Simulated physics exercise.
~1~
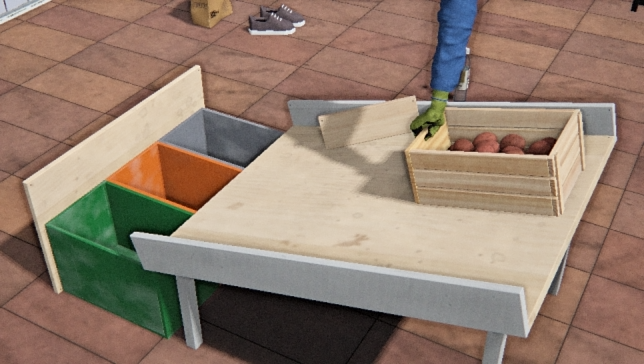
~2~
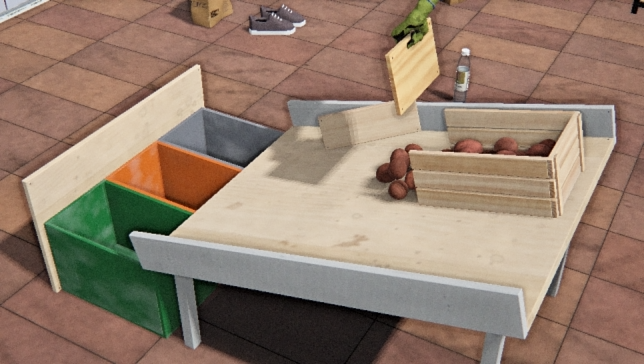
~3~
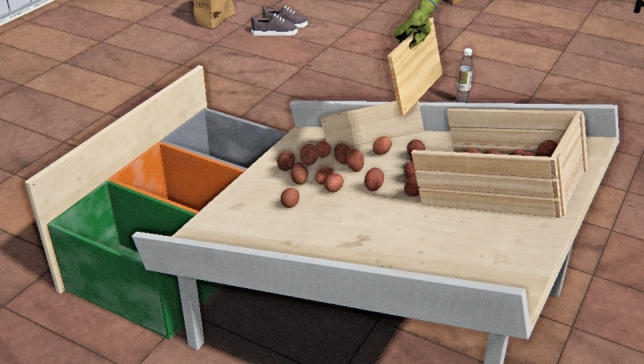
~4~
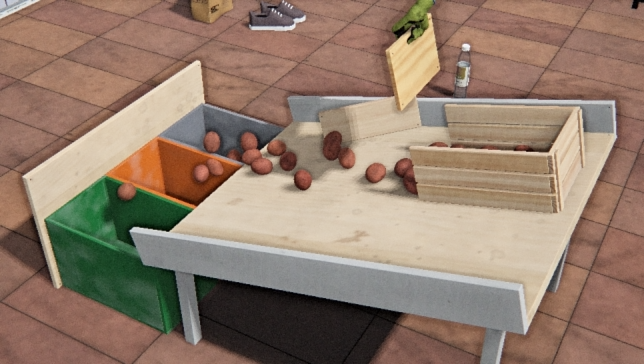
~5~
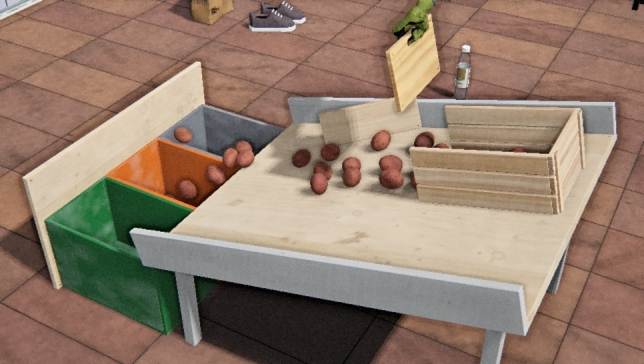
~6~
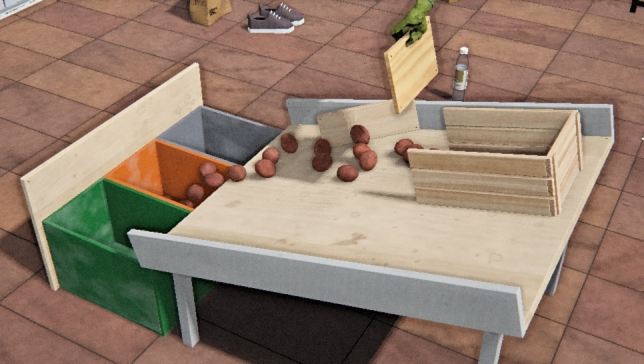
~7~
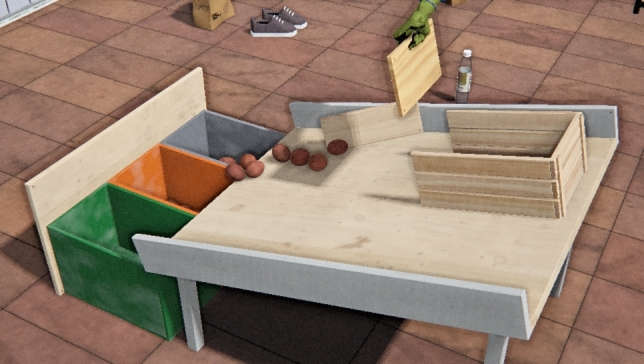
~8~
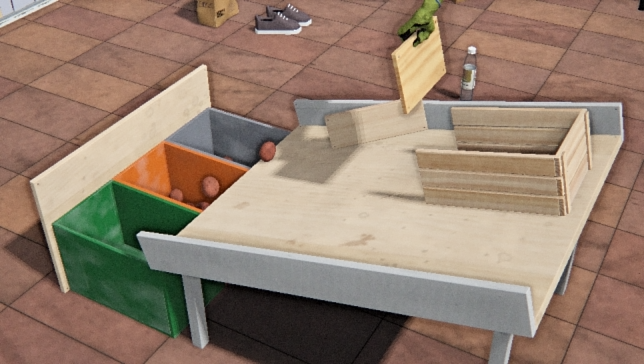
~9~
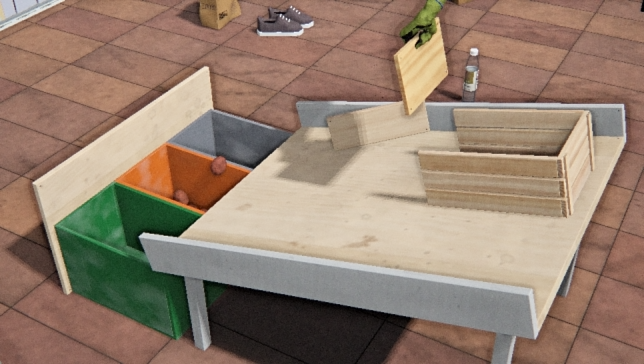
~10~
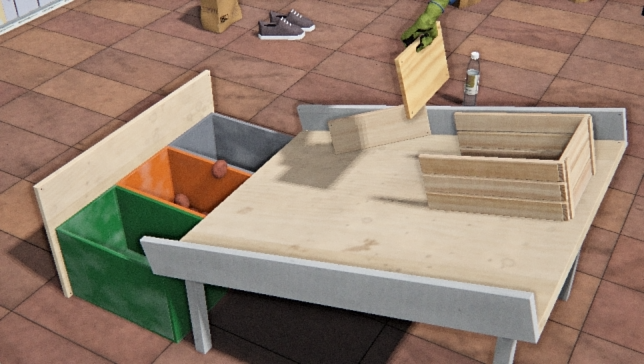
At first, a gloved hand holds a wooden panel at the open end of a crate of red potatoes on a sloping table, with green, orange and grey bins waiting at the left. The hand lifts the panel clear, and the potatoes begin to spill out. They roll left down the table, spreading out near an angled board. The leading ones drop over the edge into the bins, mostly the orange and grey ones. The stream then thins to a few stragglers. Finally the tabletop is bare, the hand still holds up the panel, and a couple of potatoes show in the orange bin.
